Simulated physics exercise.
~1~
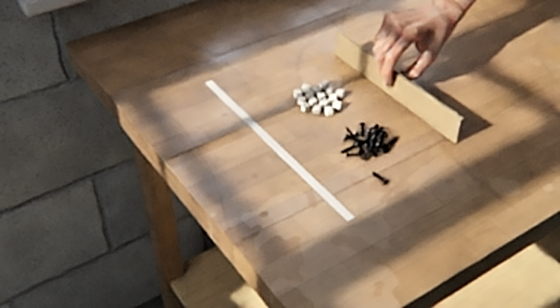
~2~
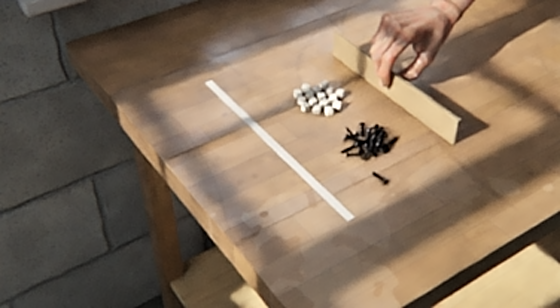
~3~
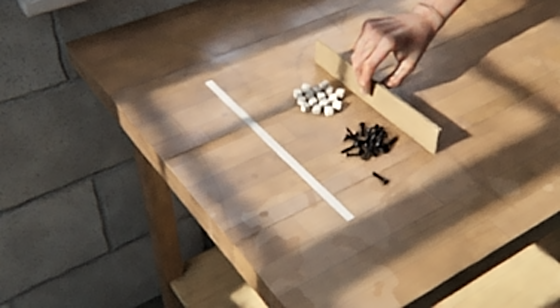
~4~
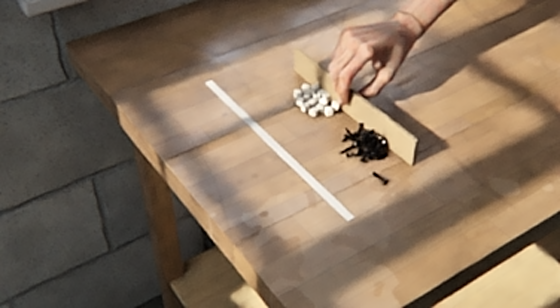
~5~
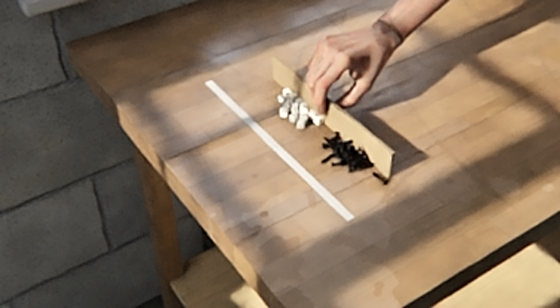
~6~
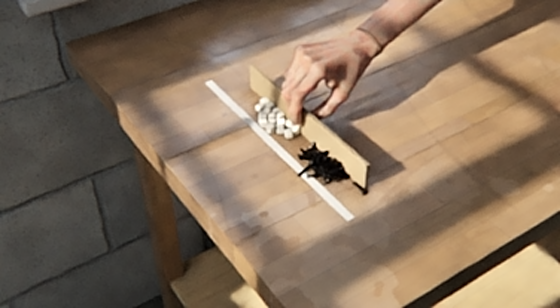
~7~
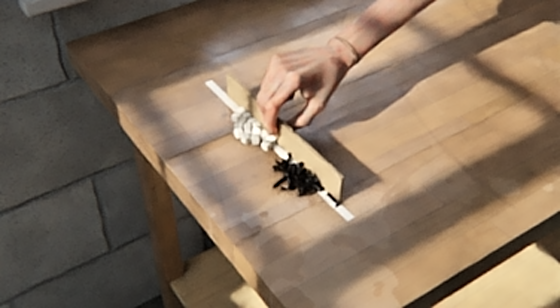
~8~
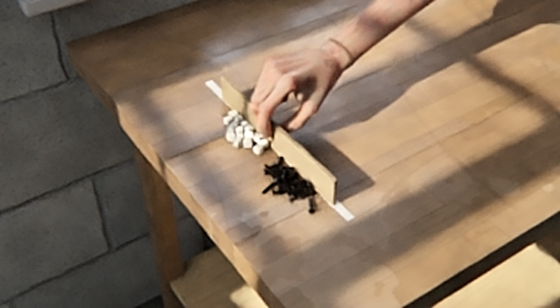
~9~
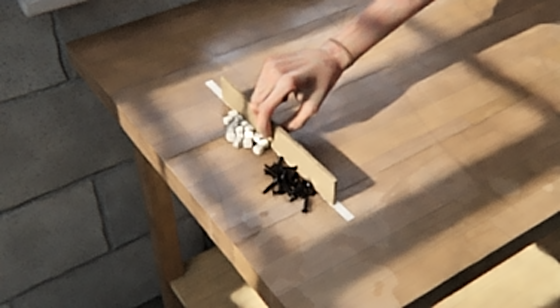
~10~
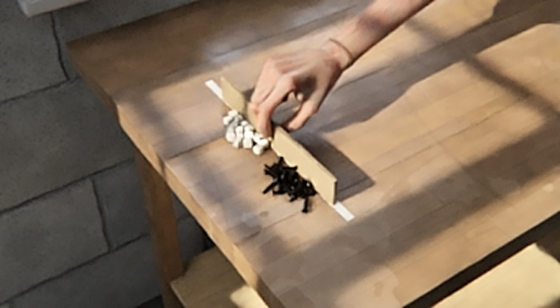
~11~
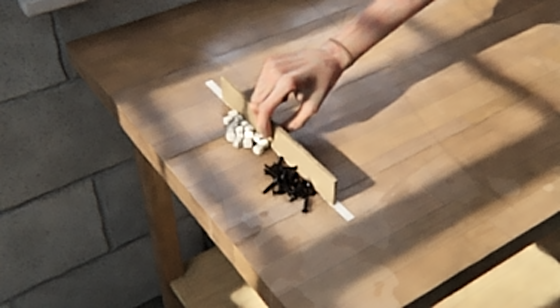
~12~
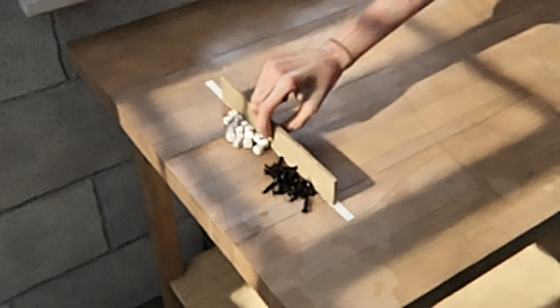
A hand holds a long strip of tan card upright on a wooden table beside a grey block wall, seen from above at an angle by a still camera. In front of the card sit a heap of small white pieces and, nearer the viewer, a heap of black screw-like pieces, with a line of white tape further left. The hand slides the card left and slightly down, gathering both heaps and pushing them over the tape. The card stops on the tape and the hand holds it there. Both heaps rest on the table just beyond it, short of the edge.
